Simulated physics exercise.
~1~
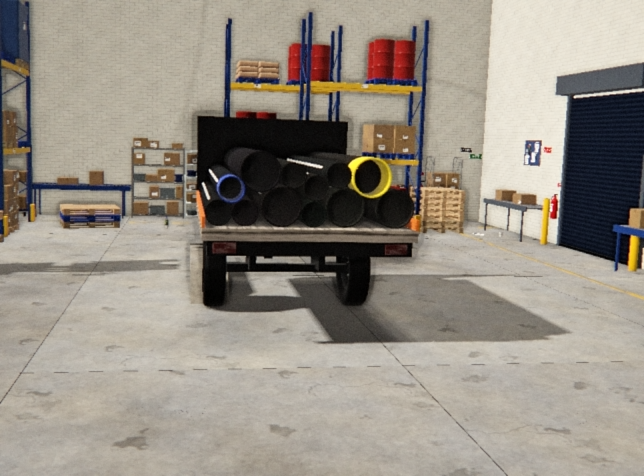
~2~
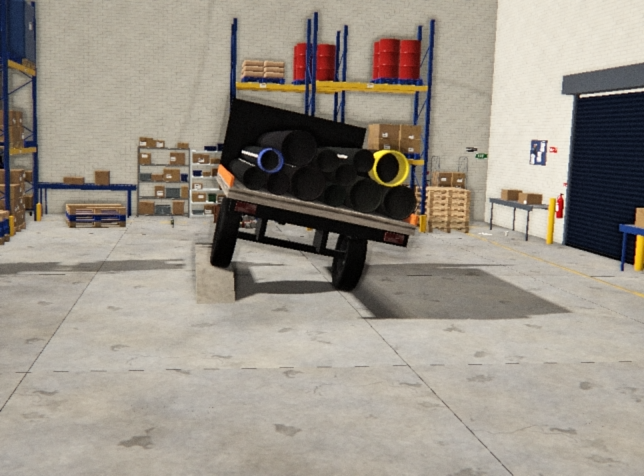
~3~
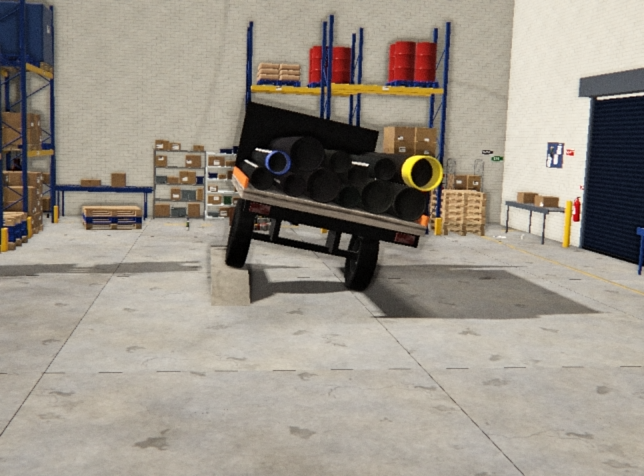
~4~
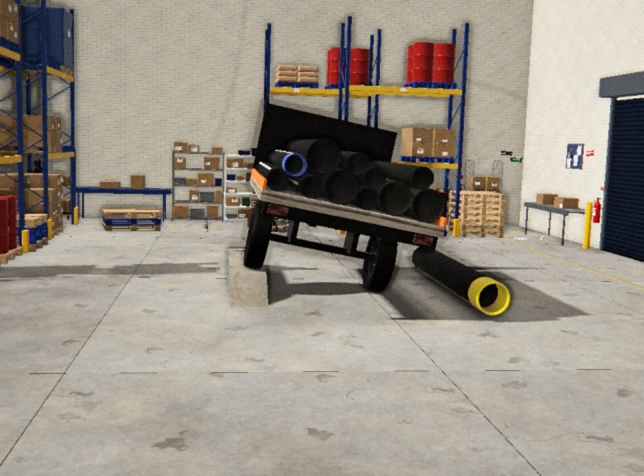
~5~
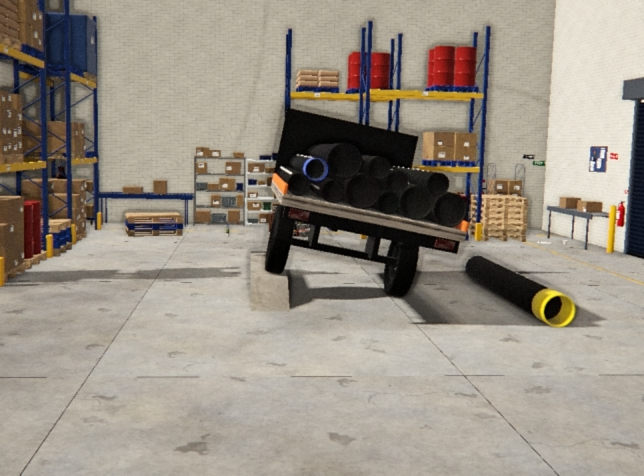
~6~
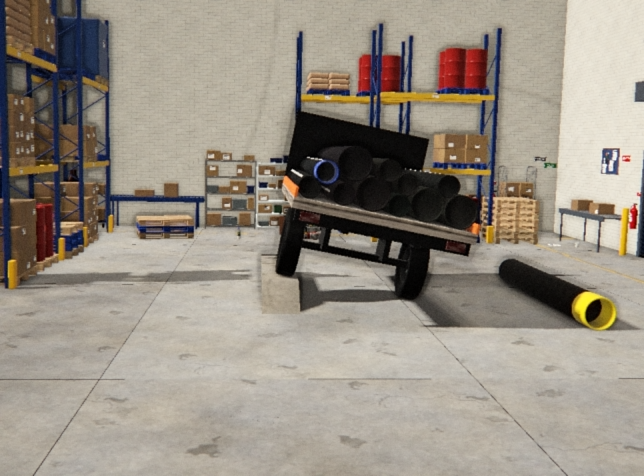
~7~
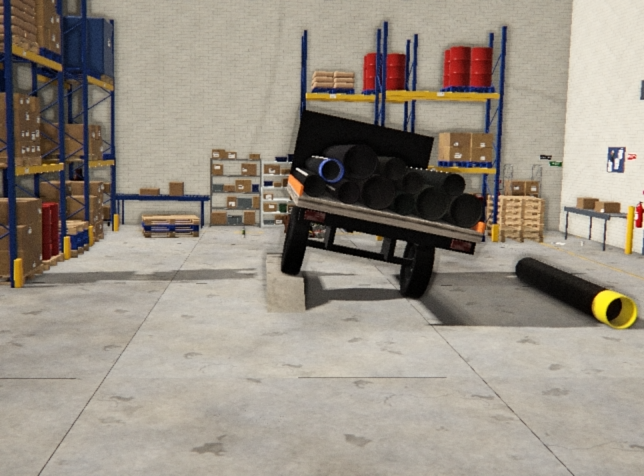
In this clip, a flat trailer stacked with dark hollow pipes tilts to the right as its left wheel mounts a concrete block in a warehouse; the yellow-ended pipe drops off the right side and rests on the floor, while the blue-ended one stays aboard the leaning deck.
